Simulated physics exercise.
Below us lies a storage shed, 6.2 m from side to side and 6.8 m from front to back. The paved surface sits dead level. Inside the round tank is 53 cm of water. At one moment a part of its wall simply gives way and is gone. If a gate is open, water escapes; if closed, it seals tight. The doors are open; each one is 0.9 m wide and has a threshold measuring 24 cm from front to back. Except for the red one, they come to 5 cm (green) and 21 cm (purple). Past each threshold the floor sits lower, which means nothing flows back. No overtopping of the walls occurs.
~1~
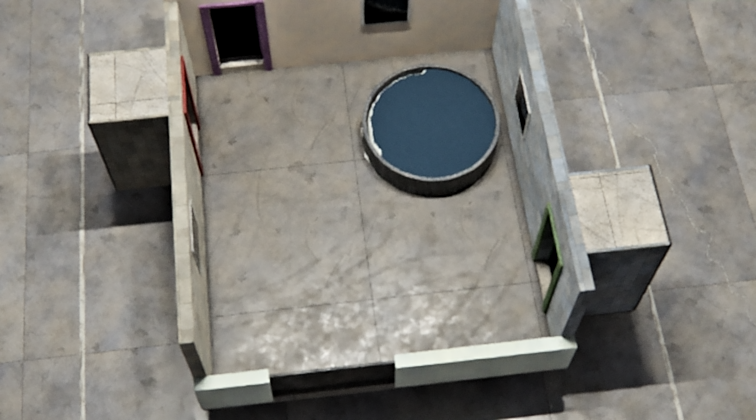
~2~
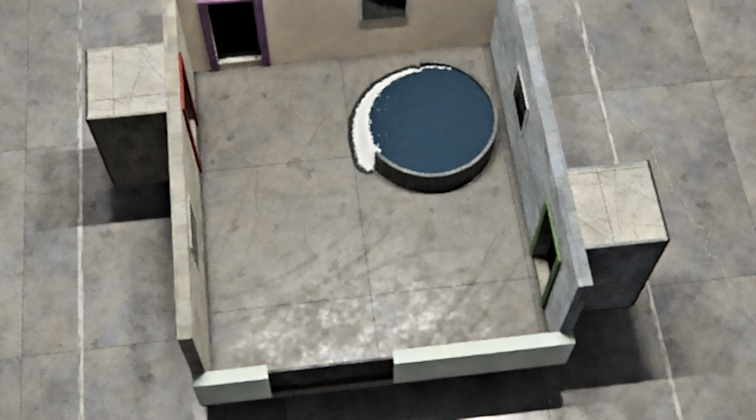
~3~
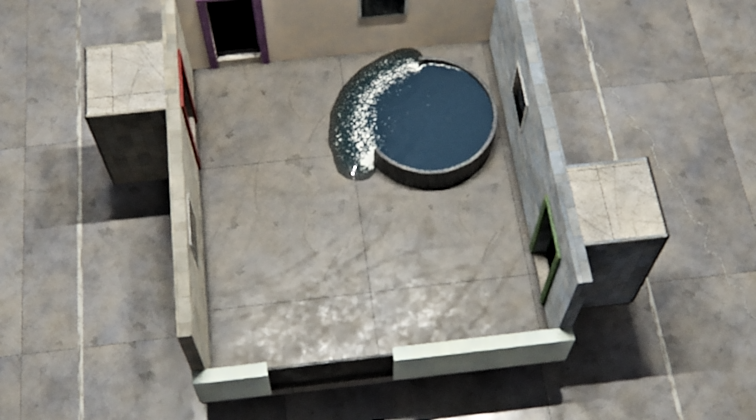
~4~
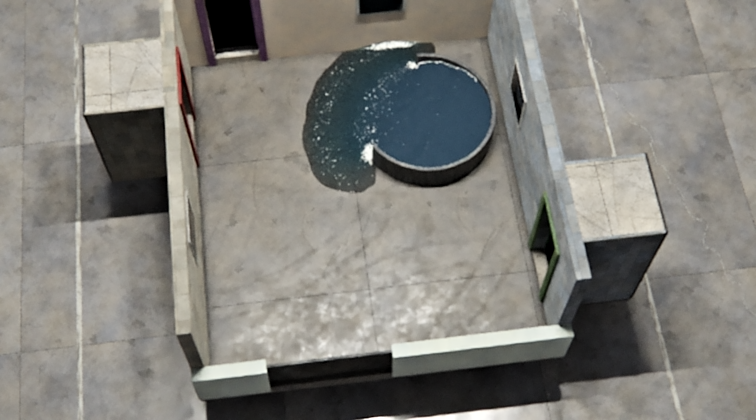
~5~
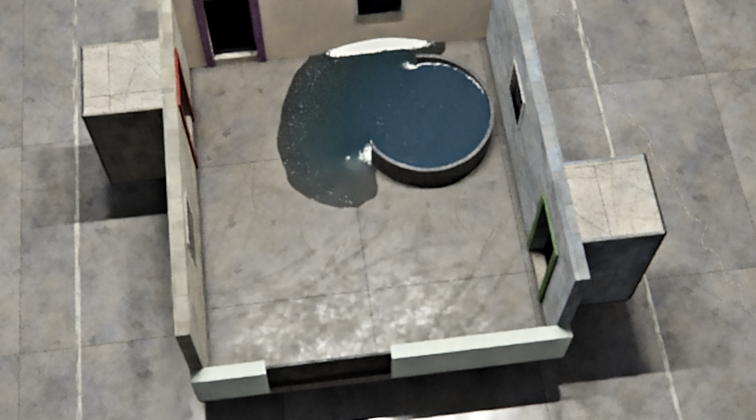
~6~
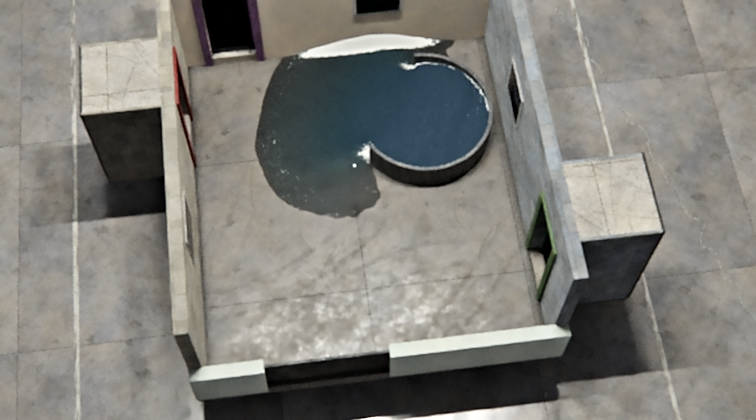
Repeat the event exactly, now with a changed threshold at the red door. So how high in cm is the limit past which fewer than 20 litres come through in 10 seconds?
The limit is about 22 cm.
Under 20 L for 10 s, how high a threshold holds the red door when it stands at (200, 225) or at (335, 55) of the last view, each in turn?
In turn: About 8.0 cm, about 21 cm.
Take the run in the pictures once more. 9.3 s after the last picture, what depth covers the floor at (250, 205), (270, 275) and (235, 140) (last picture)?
In that order: 4, 9 and 5 cm.
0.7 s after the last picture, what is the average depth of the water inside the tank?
Around 30 centimetres.
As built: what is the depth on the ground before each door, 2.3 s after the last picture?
Green door 0 cm, purple door 22 cm, red door 30 cm.
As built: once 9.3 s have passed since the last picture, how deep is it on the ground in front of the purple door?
The depth there is around 5.0 cm.
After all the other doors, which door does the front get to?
It's the green door.
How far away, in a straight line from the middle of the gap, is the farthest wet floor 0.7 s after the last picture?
The front sits around 4.0 m out.
Then, 0.7 s after the last picture water covers 40 % of the floor, deepest (28 cm) near (363, 54); 10 cm at the red door, 0 litres in over its 26 cm threshold.
Then, 2.3 s after the last picture water covers 40 % of the floor, deepest (38 cm) near (188, 72); 30 cm at the red door, 3 litres in over its 26 cm threshold.
Then, 9.3 s after the last picture water covers 100 % of the floor, deepest (14 cm) near (535, 342); 5 cm at the red door, 7 litres in over its 26 cm threshold.
At the red door as built, the water peaked near 31 cm, 1.9 s after the last picture.
Run again over the same 10 s with other heights there, 46 litres in over 18 cm, 11 litres over 24.5 cm. The limit of 20 litres is kept from about 22 cm up.
